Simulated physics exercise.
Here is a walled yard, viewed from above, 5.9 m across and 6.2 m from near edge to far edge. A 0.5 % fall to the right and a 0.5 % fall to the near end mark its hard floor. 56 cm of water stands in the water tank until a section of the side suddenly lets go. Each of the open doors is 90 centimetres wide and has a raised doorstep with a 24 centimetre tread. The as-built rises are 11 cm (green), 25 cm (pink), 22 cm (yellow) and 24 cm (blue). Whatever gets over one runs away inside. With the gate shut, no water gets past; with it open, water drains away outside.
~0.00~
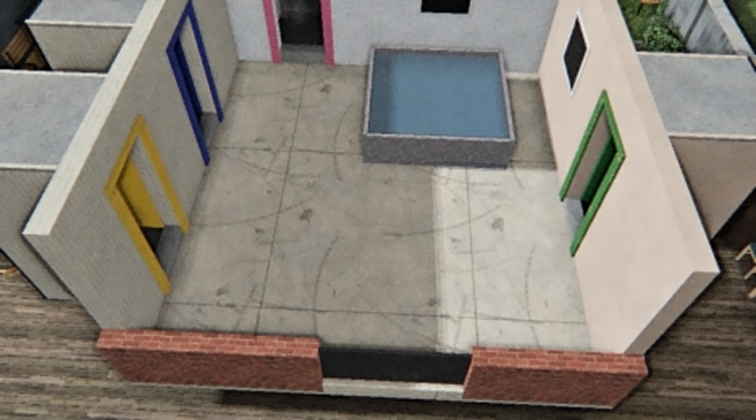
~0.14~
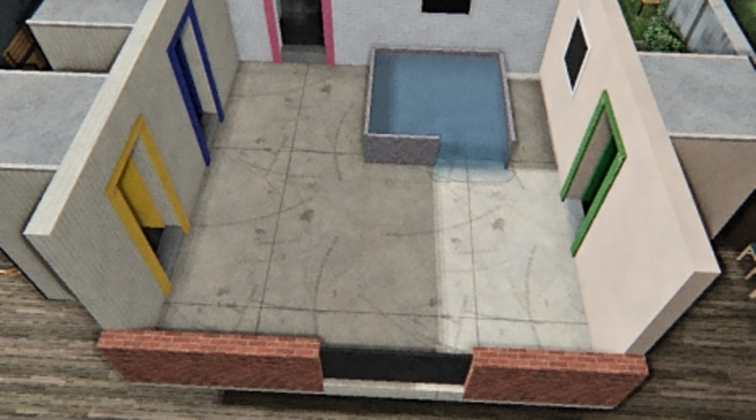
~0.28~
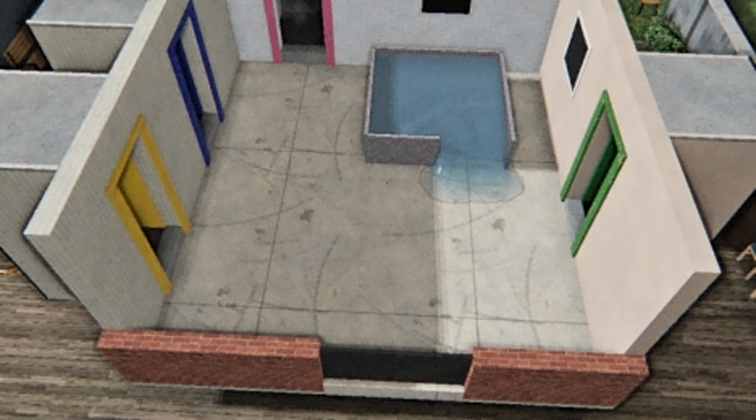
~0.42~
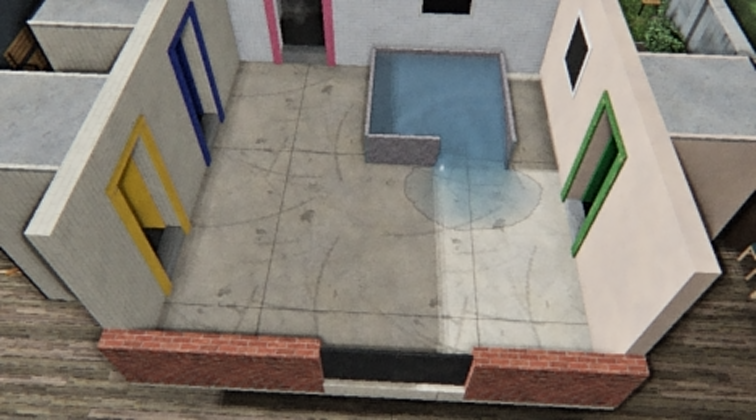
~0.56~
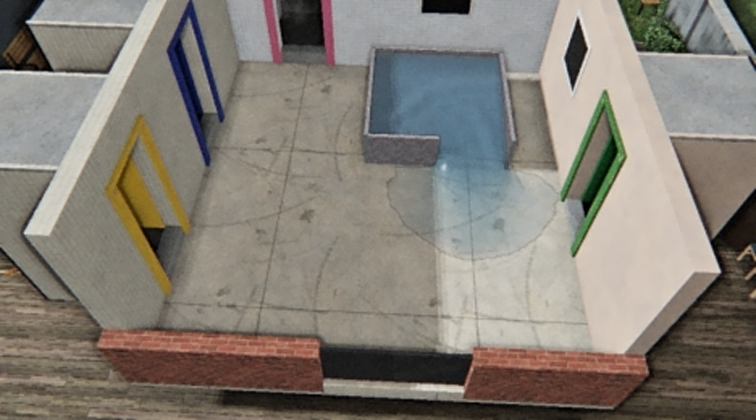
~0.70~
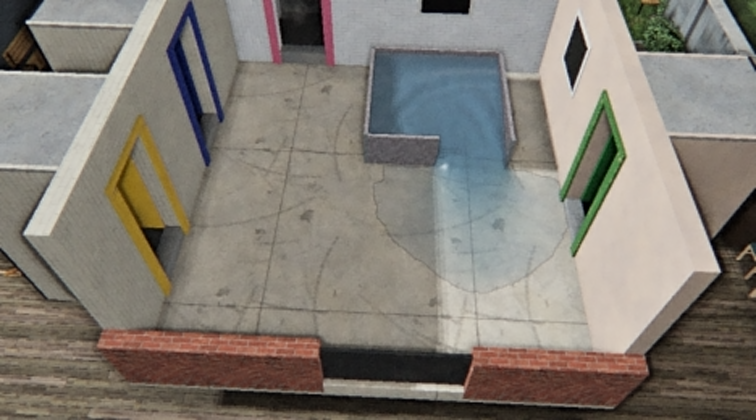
A walled yard with a cracked grey floor is seen from high above by a camera that stays still. A low-walled tank of blue water sits against the back wall, with a pink door to its left, blue and yellow doors on the left wall, and a green one on the right. Part of the tank's front wall opens, and water pours out, spreading across the floor in a widening, rounded sheet.
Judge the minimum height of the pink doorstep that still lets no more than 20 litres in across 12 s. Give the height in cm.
My estimate is 9 cm.
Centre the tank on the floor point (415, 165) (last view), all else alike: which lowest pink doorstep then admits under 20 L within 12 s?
About 8.0 centimetres.
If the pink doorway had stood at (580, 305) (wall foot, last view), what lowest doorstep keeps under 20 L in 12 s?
About 20 cm.
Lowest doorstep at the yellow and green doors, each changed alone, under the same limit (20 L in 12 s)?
You'd want some 13.0 cm at yellow and some 14.5 cm at green.
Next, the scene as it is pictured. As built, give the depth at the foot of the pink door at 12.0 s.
Roughly 12.0 cm deep.
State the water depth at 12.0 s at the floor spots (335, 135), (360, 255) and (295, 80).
Roughly 11, then 6, then 12 cm.
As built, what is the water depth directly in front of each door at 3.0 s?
Door by door in centimetres - green 13, pink 0, yellow 0, blue 0.
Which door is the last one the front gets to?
Last: Pink.
After 1.4 s water covers 30 % of the floor, deepest (33 cm) near (487, 176); it has not reached the pink door.
After 3.0 s water covers 40 % of the floor, deepest (34 cm) near (585, 354); it has not reached the pink door.
After 12.0 s water covers 95 % of the floor, deepest (17 cm) near (232, 87); 12 cm at the pink door, 0 litres in over its 25 cm doorstep.
At the pink door as built, the water arrived by 7.0 s and peaked near 15 cm at 11.0 s.
Run again over the same 12 s with other heights there, 38 litres in over 7.5 cm, 12 litres over 10 cm. The limit of 20 litres is kept from about 9 cm up.
